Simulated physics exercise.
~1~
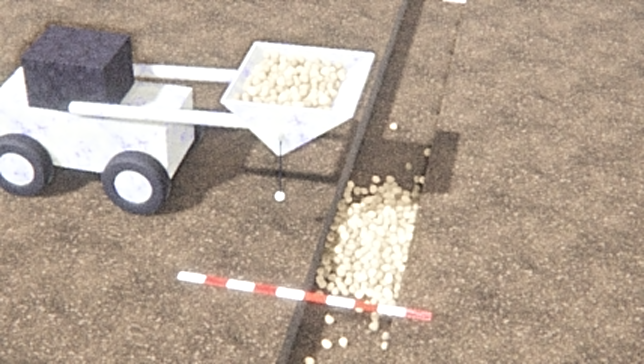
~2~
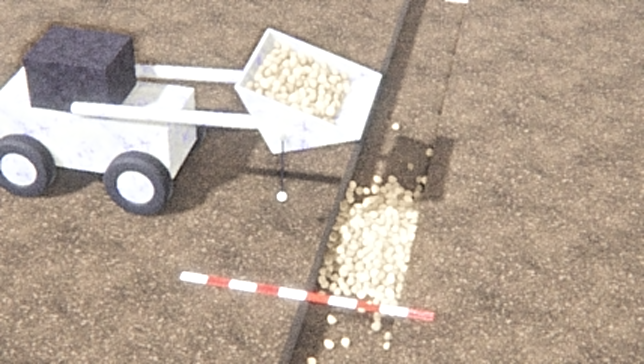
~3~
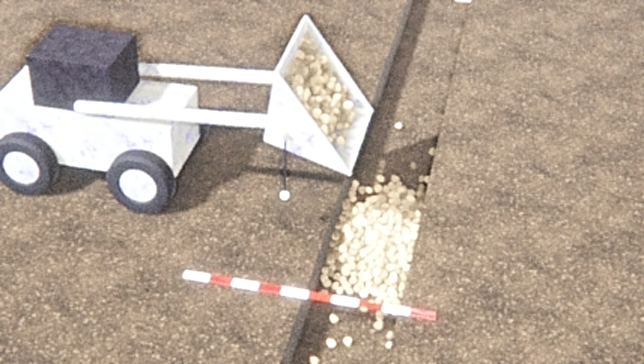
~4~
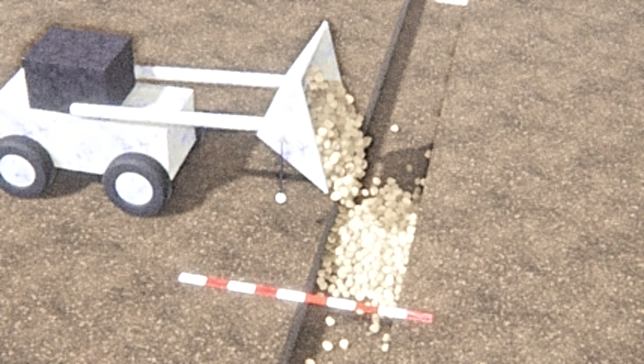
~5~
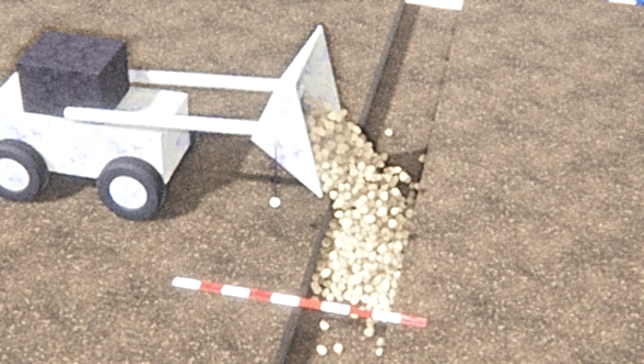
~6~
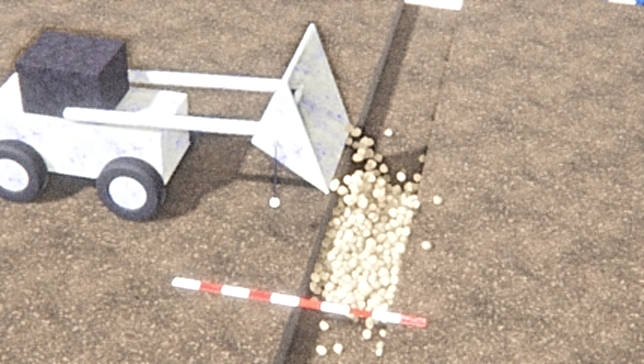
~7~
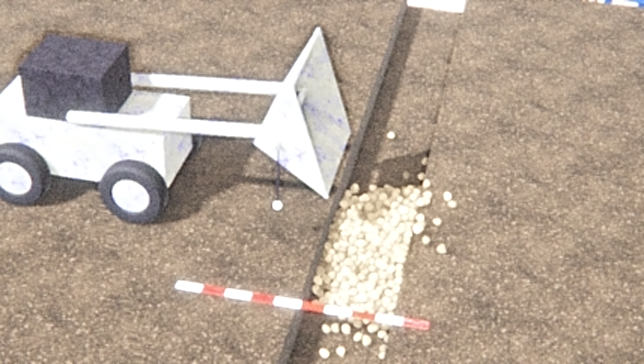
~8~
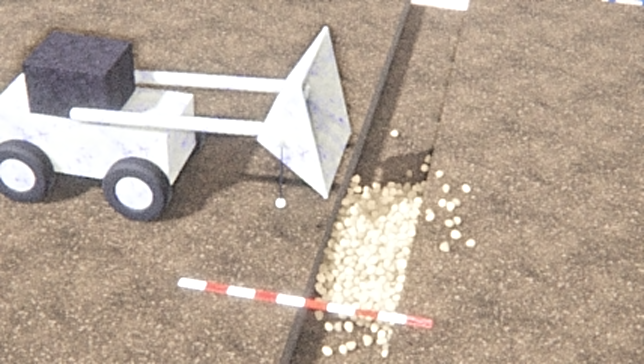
On bare brown ground, a white loader tips its bucket, pouring pale round stones onto a trench pile, a few scattering beyond.
